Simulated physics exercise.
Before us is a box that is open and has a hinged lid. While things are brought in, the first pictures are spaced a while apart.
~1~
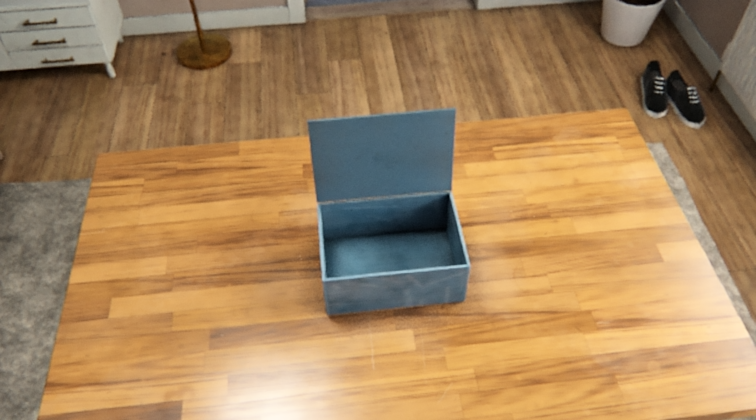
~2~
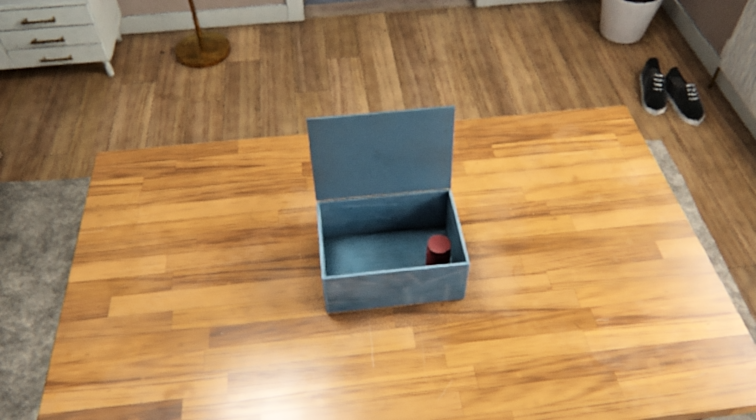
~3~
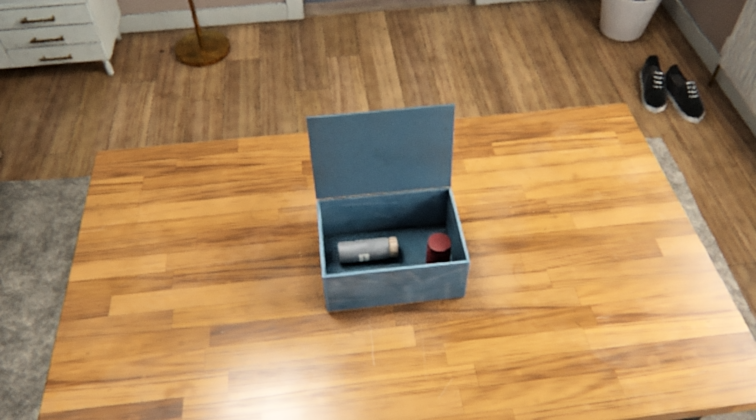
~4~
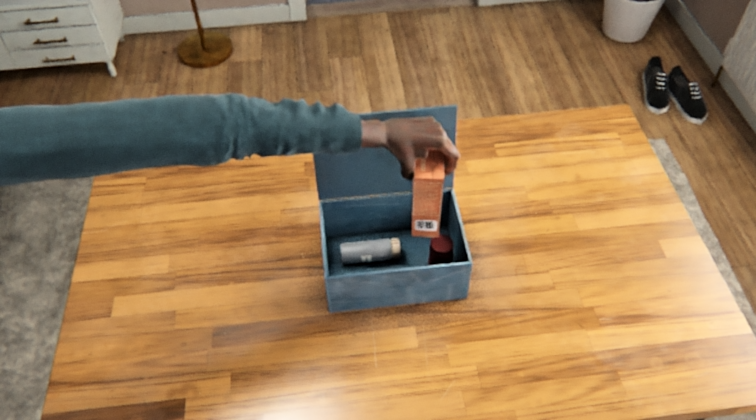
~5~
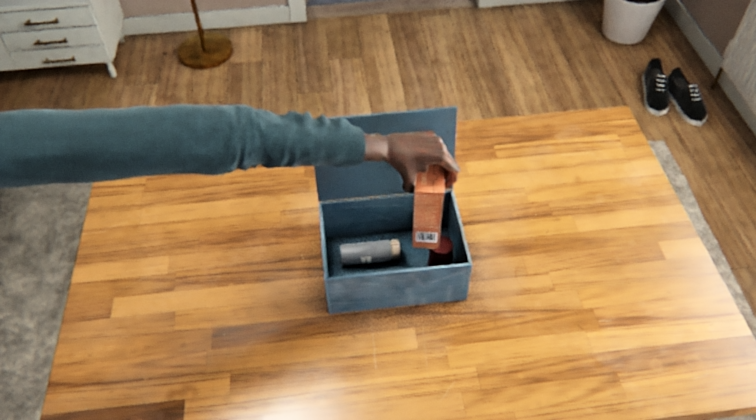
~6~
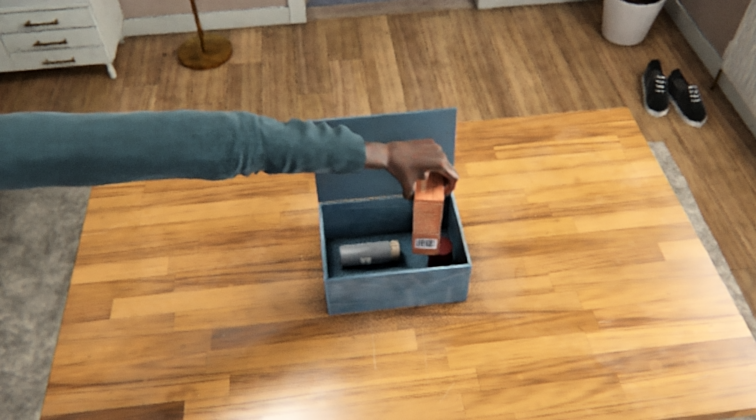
A hand lowers an orange carton into an open blue box holding two other items.
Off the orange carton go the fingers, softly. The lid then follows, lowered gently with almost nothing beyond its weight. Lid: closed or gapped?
Closed.
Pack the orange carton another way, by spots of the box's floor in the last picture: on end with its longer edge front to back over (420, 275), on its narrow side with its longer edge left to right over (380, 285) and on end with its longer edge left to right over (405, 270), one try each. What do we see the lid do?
In case one it ends up closed, in case two it ends up closed and in case three it remains open.
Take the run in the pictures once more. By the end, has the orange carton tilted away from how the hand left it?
Well, it ends up skewed.
Then, 0.50 s on from there, orange carton on its side near (384, 237).
Then, 1.00 s on from there, lid starting down; orange carton on its side near (388, 262); grey shaker shifted about its own width.
Then, 1.70 s on from there, lid 53° above the rim; orange carton on its side near (388, 262); grey shaker shifted about its own width.
Then, 2.20 s on from there, lid 16° above the rim; orange carton on its side near (388, 262); grey shaker shifted about its own width.
In the end, lid shut; toppled in the box, orange carton; moved from the start, grey shaker; red shaker unmoved. At the end, from the last picture's camera, orange carton near (388, 262).
